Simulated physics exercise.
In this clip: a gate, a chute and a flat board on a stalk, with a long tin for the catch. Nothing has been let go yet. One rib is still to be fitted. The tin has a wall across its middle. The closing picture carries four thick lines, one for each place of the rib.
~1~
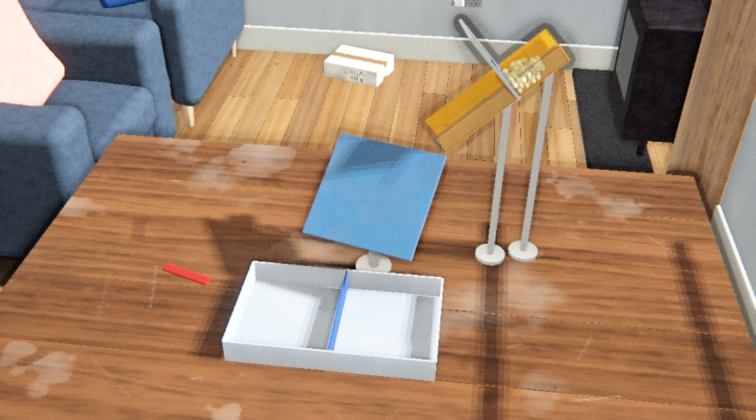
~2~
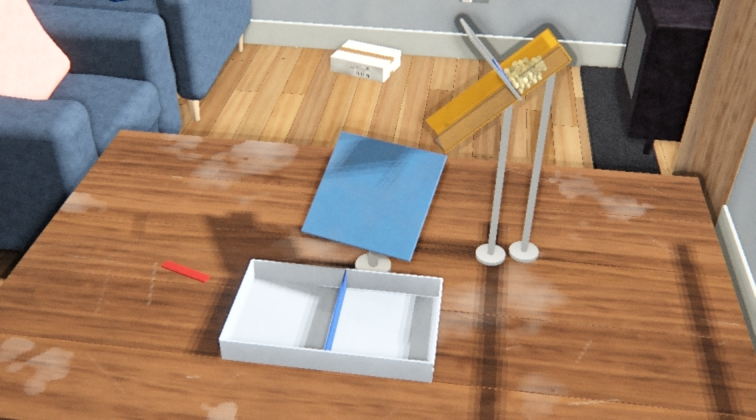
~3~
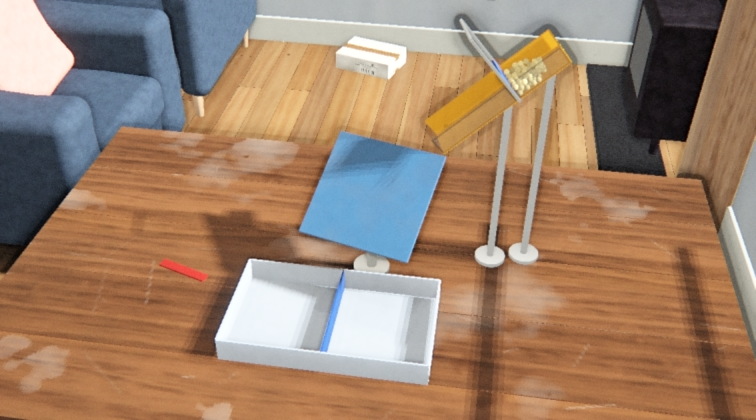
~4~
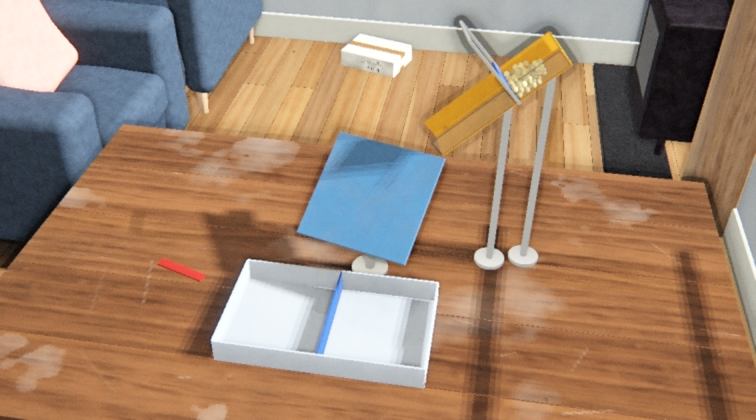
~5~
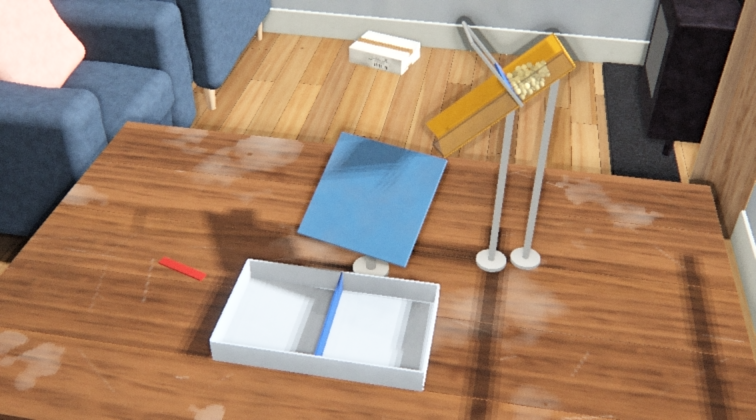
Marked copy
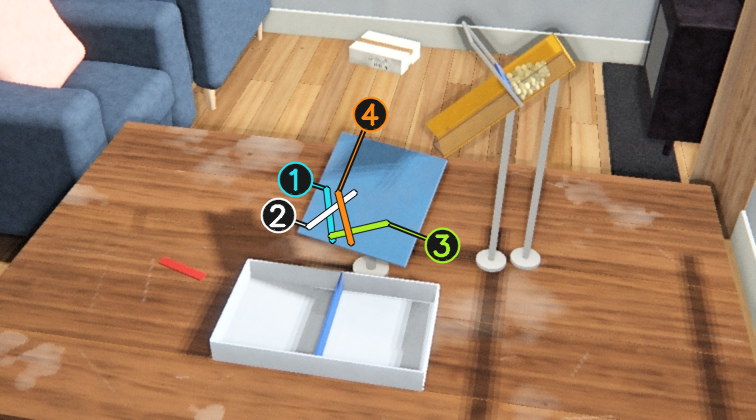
The clip shows a tilted orange chute holding pale soya beans behind a gate, above a blue board on a stalk and a divided white tin on a wooden table; the view shifts slightly, but the objects stay still.
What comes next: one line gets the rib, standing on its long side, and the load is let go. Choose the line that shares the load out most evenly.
The best line is 1.
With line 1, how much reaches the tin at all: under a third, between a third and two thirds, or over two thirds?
Line 1 gives over two thirds.
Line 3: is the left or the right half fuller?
The left half.
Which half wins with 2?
More lands on the left.
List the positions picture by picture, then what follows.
Load behind the gate at (521, 73), soya beans; lip of the chute at (441, 143), sloping fairly steeply, in the first frame.
Middle of the board at (374, 193), tilted fairly steeply; middle of its low edge at (354, 246); of its high edge at (393, 143), in the second frame.
Front corners of the tin at (216, 340) and (429, 366); front end of its middle wall at (321, 352); gate still shut at (499, 71), in the third frame.
Middle of the load at (523, 77); lip at (439, 146), in the fourth frame.
Middle of the load at (526, 79); lip at (441, 147), in the fifth frame.
On the marked copy, line 1 from (326, 189) to (332, 240); line 2 from (354, 192) to (308, 226); line 3 from (386, 223) to (331, 235); line 4 from (338, 192) to (351, 242).
With 1, of what is caught, about half in the left half, about half in the right.
With 2, of what is caught, most in the left half, a small part in the right.
With 3, of what is caught, nearly all in the left half, a small part in the right.
With 4, of what is caught, a small part in the left half, nearly all in the right.
